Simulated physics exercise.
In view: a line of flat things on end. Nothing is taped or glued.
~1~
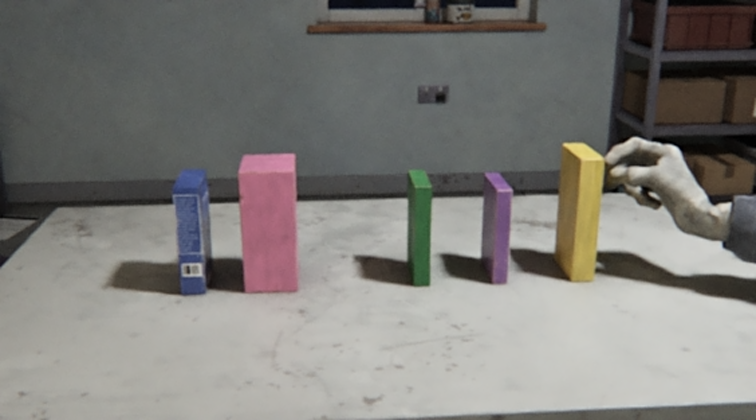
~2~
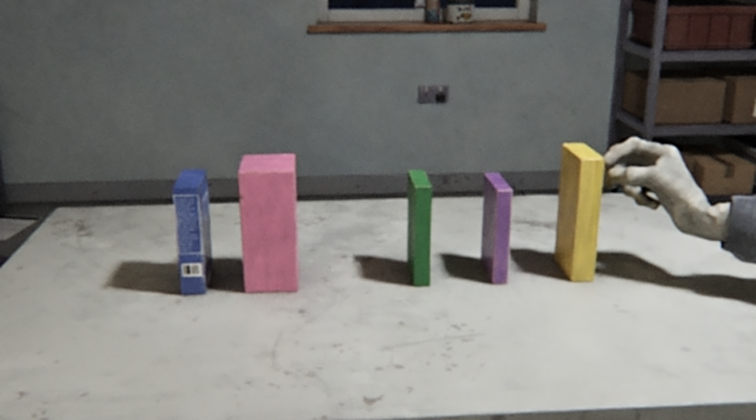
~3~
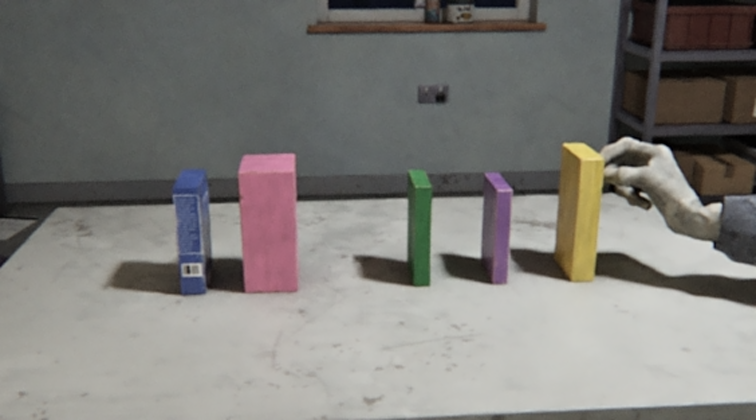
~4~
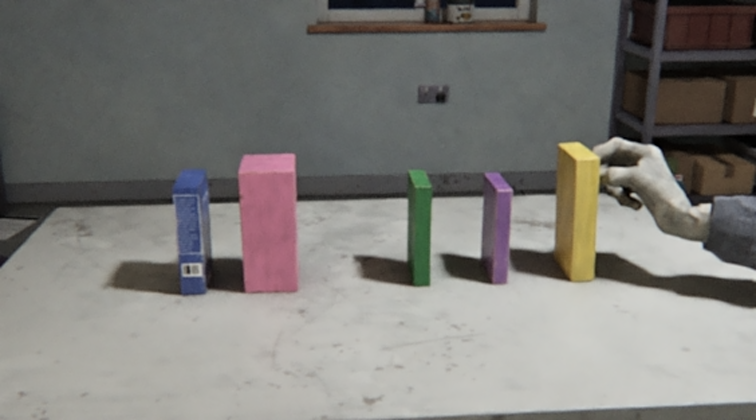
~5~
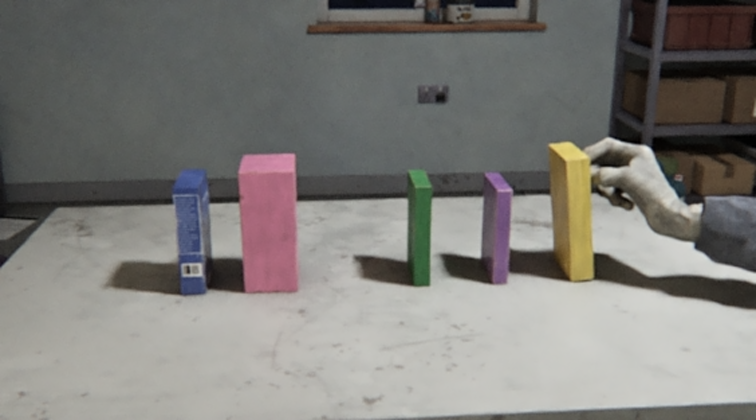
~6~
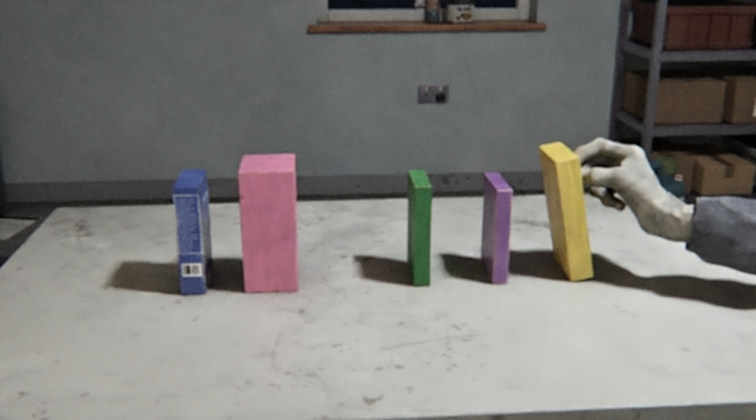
On a pale tabletop in a dim room, blue, pink, green, purple and yellow blocks stood upright in a row while a pale hand at the right pushed the yellow one into a slight leftward tilt.
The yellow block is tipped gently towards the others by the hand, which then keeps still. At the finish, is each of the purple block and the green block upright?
Purple block: No; green block: No.
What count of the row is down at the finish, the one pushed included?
The total comes to 3.
Then, 0.30 s later than the last frame, yellow block 42° over; purple block tilted by 15° near (483, 228).
Then, 0.40 s later than the last frame, yellow block 66° over; purple block tilted by 52° near (457, 240); green block tilted by 13° near (407, 227).
Then, 0.50 s later than the last frame, yellow block 78° over; green block on its side near (352, 259); purple block on its side near (448, 259).
When it is over, lying over on the table, green block and purple block; pink block as before. End places, in pixels of the last picture, purple block near (447, 259), green block near (350, 269).
